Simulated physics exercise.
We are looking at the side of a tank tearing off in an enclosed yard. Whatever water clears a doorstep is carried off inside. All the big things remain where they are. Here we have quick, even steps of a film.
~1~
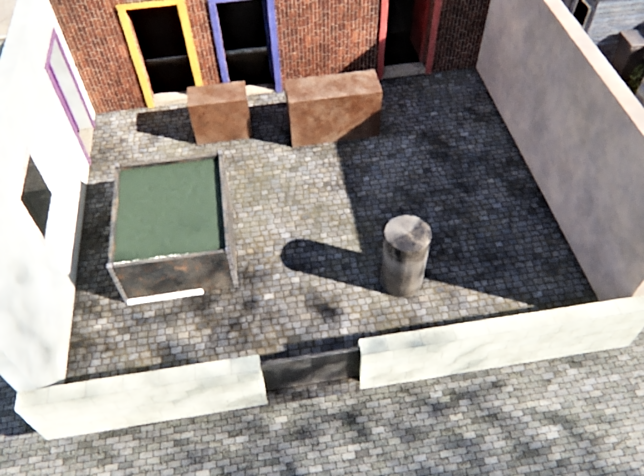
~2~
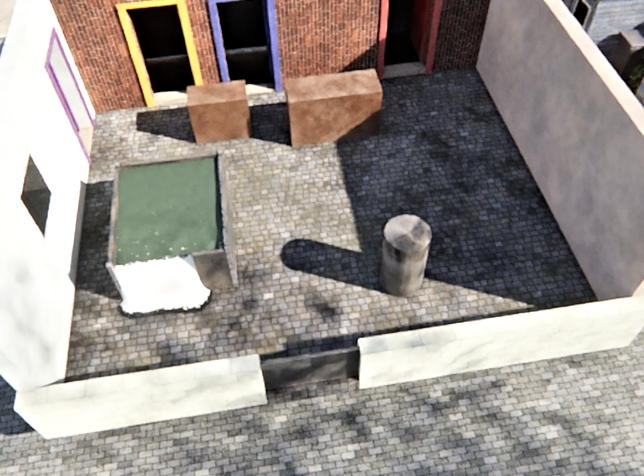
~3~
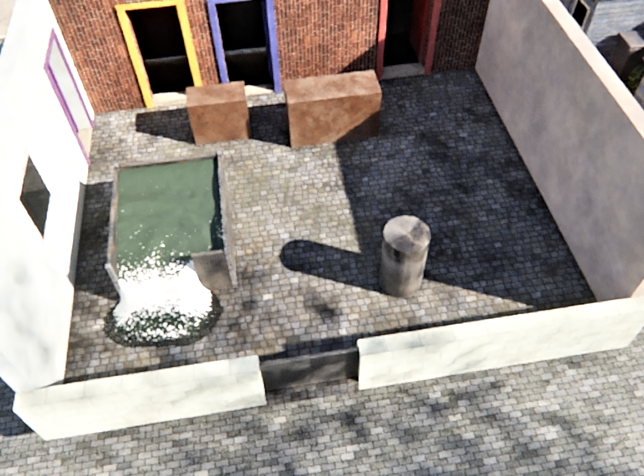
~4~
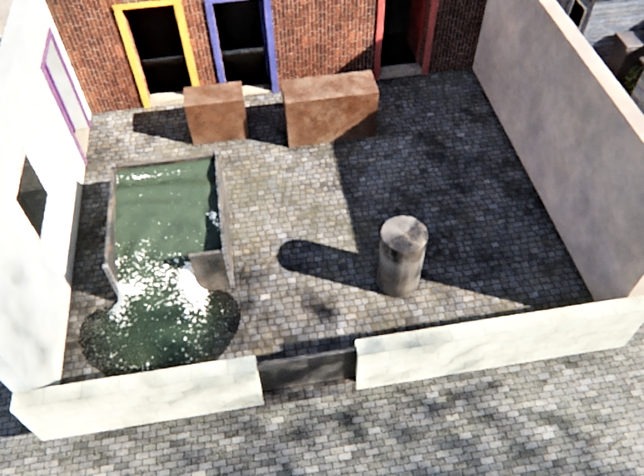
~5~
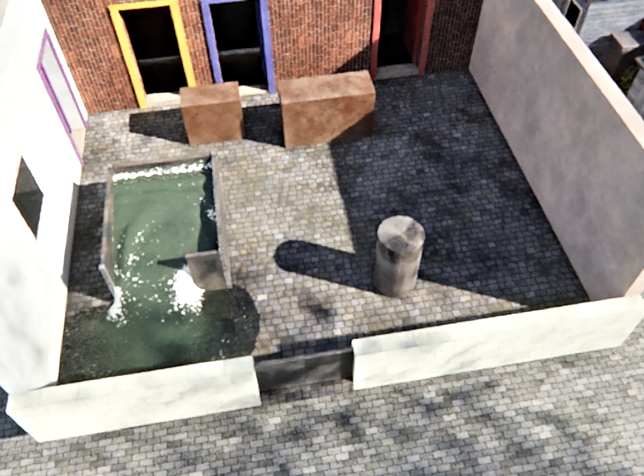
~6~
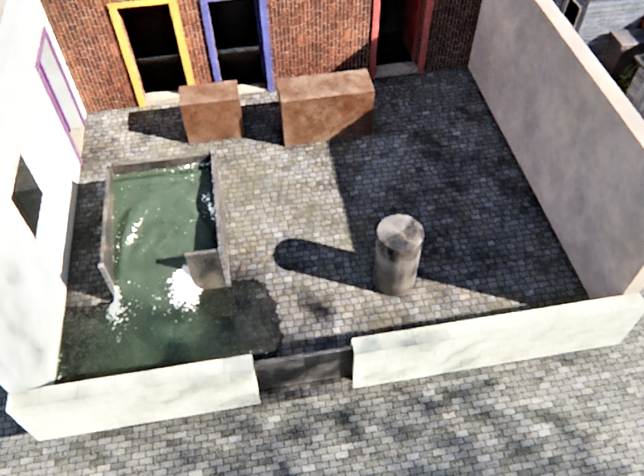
An open tank of green water stood in a walled brick yard until its near side gave way, and the water poured out in white froth, spreading across the paving to the low front wall.
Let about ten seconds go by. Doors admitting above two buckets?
As I see it, I expect the blue door to let through an acceptable amount. I expect the red door to let through an acceptable amount. I expect the yellow door to let through an acceptable amount. I expect the purple door to let through too much.
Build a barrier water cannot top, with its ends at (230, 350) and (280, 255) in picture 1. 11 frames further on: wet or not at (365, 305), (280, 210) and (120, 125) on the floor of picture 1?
Results in order: Swamped / bone-dry / bone-dry.
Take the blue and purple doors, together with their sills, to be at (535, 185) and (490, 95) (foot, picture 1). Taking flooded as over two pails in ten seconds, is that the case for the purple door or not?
My reading: The purple door goes over.
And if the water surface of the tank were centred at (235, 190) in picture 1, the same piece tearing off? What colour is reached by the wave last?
It would be the one in red.
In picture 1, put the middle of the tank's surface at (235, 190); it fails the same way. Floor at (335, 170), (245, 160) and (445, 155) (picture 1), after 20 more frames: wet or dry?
Log: No flood; no flood; no flood.
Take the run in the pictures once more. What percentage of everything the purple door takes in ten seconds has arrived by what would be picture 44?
Share by then: About 40 in a hundred.
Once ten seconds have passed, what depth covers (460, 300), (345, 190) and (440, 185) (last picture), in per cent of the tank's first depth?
Some 6, 6 and 6 in a hundred.
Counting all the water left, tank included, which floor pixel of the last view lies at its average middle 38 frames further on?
Near (270, 237).
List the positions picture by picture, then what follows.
The first frame shows the open tank at (170, 209) is whole and still.
In the second frame, water pours out at (161, 281) and has run to (121, 305).
In the third frame, the front is at (115, 335), out from the gap at (161, 284).
In the fourth frame, water pours out at (159, 285) and has run to a hidden place.
In the fifth frame, water pours out at (156, 286) and has run to a hidden place.
In the sixth frame, the front is at a hidden place, out from the gap at (155, 285).
A moment on, water covers 10 % of the floor; the blue door not reached, the red door not reached, the yellow door not reached, the purple door not reached.
Next, water covers 25 % of the floor; the blue door not reached, the red door not reached, the yellow door not reached, the purple door not reached.
Then, water covers 50 % of the floor; the blue door not reached, the red door not reached, the yellow door not reached, the purple door under two buckets in.
Later, water covers 85 % of the floor; the blue door wet at the sill, nothing in, the red door wet at the sill, nothing in, the yellow door wet at the sill, nothing in, the purple door over two buckets in.
In the end, water covers 100 % of the floor; the blue door under two buckets in, the red door wet at the sill, nothing in, the yellow door wet at the sill, nothing in, the purple door over two buckets in.
